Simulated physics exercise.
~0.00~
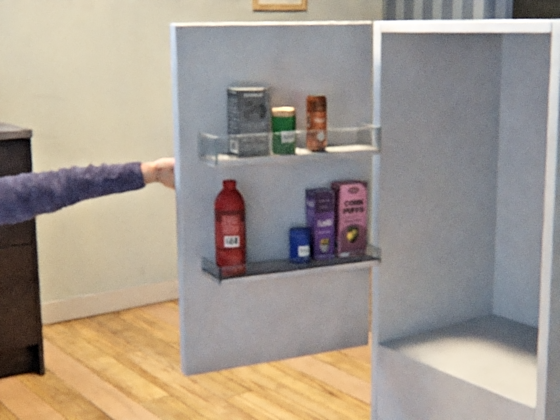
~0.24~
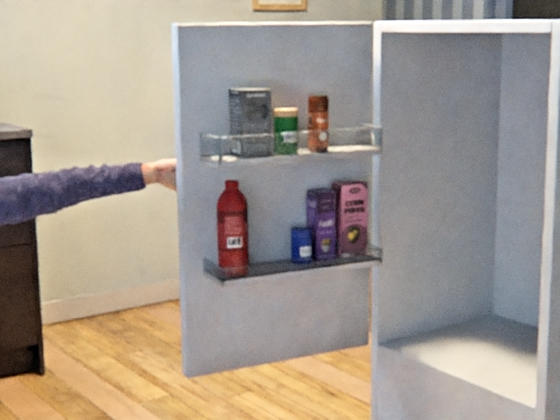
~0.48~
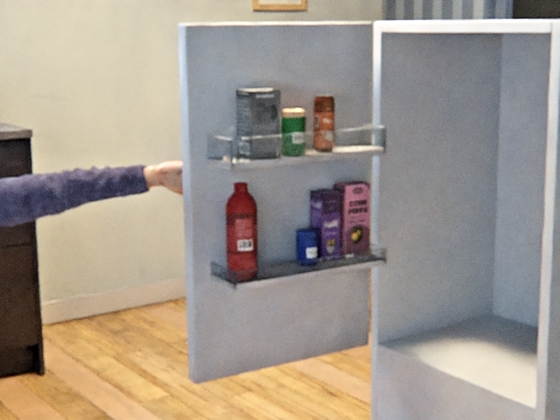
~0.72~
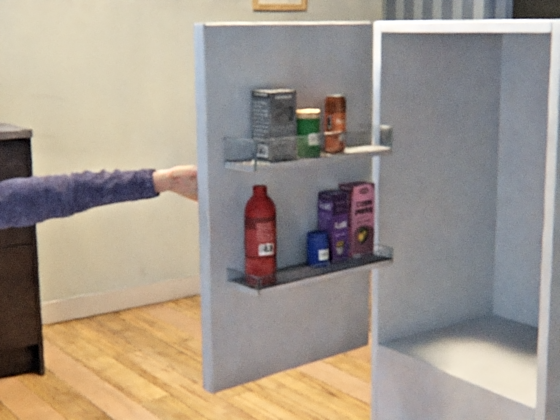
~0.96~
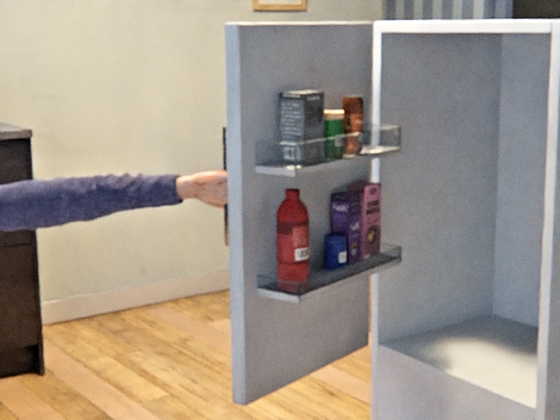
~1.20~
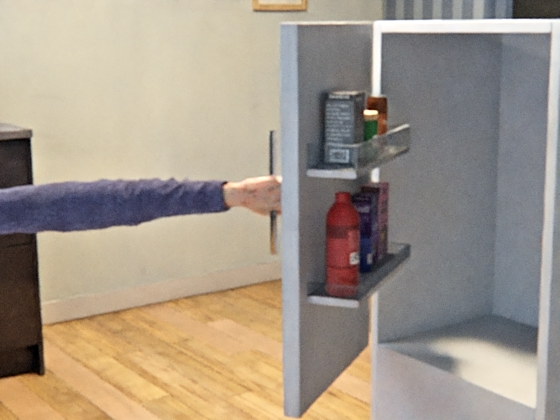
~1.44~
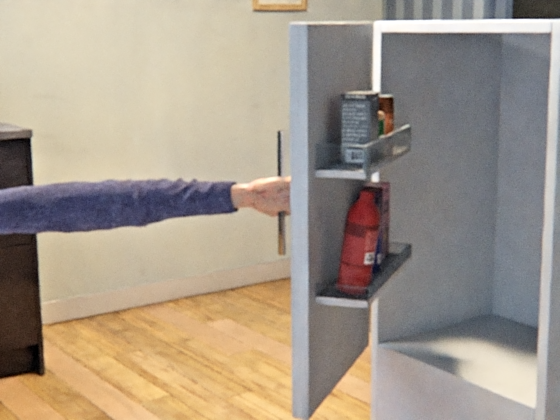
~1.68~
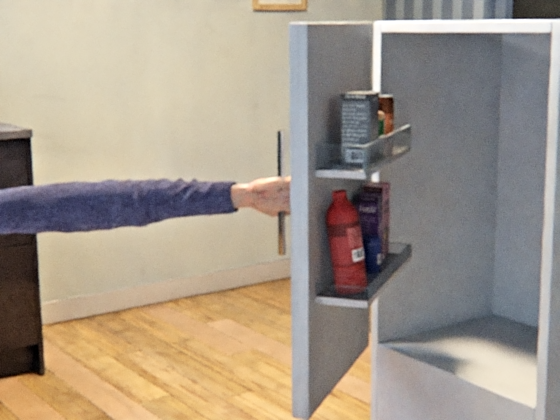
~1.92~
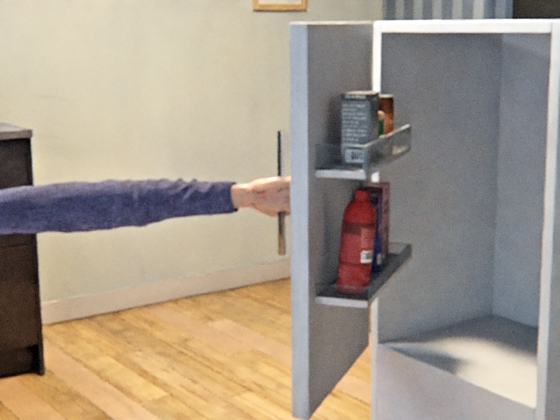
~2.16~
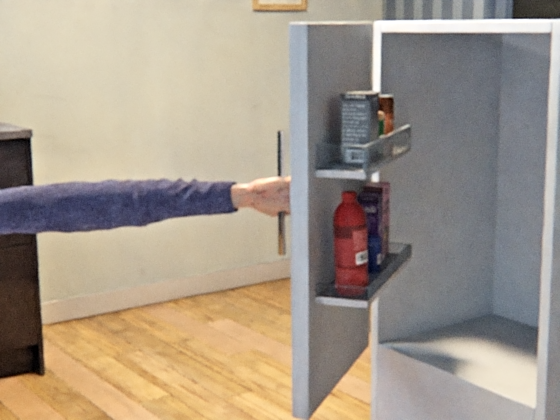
A hand swung a cooler door, its two racks holding bottles, jars and cartons, partway towards shut and stopped it abruptly; the red bottle on the lower rack tipped, rocked back and settled upright, with the door still open and everything still in place.
